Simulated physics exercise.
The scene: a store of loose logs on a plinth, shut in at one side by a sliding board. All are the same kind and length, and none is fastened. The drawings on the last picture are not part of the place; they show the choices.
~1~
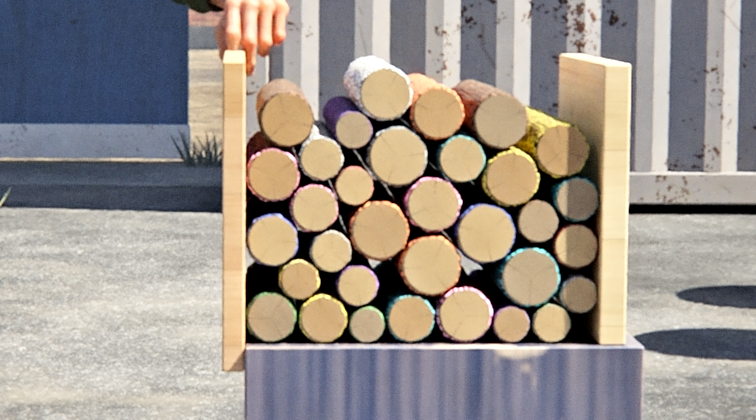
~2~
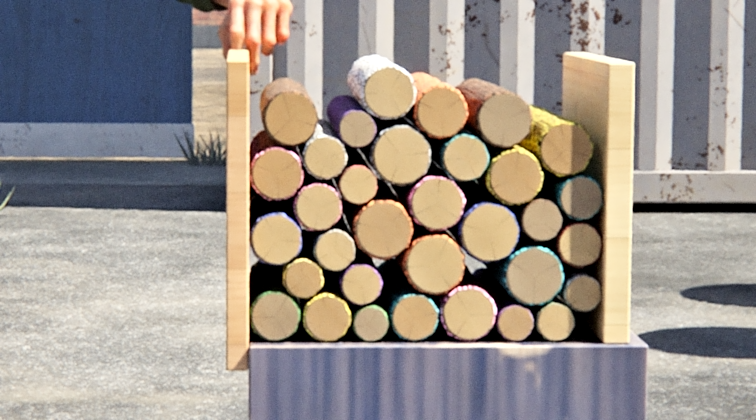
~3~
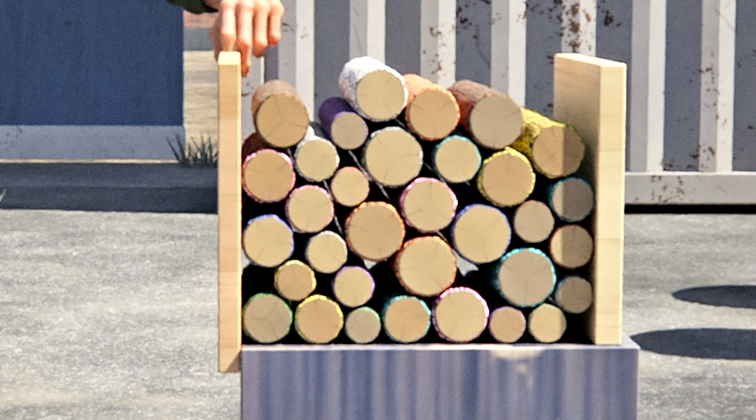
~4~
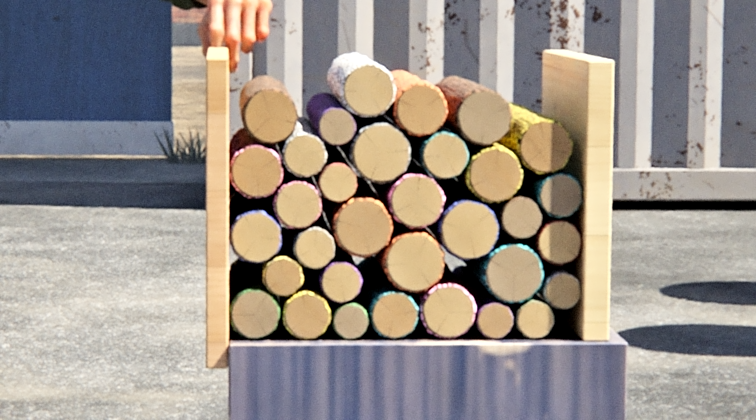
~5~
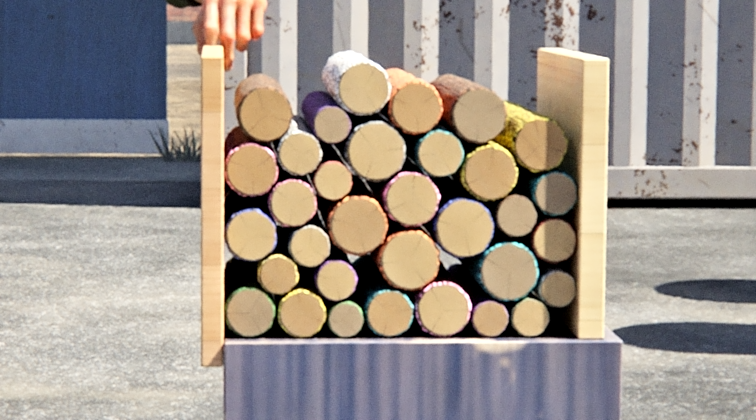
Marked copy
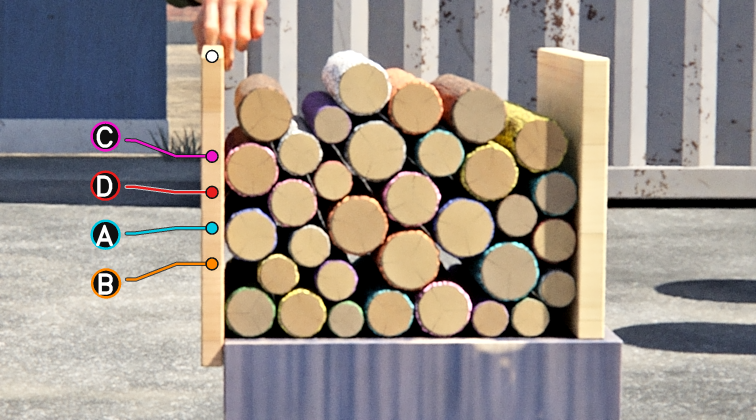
Only the view shifted a little, while a hand stayed on top of the left board and the stacked logs with coloured bark sat still between two upright boards on a plinth.
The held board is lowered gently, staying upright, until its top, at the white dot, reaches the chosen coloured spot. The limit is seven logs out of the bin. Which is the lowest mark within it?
Down to B.
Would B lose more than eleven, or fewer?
It loses fewer than eleven.
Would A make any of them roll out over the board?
At A: Yes.
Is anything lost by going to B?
At B: Yes.
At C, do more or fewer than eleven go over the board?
It loses fewer than eleven.
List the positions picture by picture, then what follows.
The first frame shows a log (511, 324); a log (430, 266); a log (433, 204).
The second frame shows a log (437, 203); a log (581, 198).
The third frame shows a log (457, 160); a log (433, 114).
The fourth frame shows side board (217, 194); a log (255, 314).
The fifth frame shows a log (490, 319); a log (409, 261); a log (412, 199).
On the marked copy, A at (212, 228); B at (212, 264); C at (212, 156); D at (212, 192); the white dot at (212, 57).
Following B. Soon after the start, top of the board (223, 147).
Later, top of the board (223, 250).
In the end, top of the board (223, 263), five out over the board.
As for the rest, A five out over the board; C one out over the board; D one out over the board.
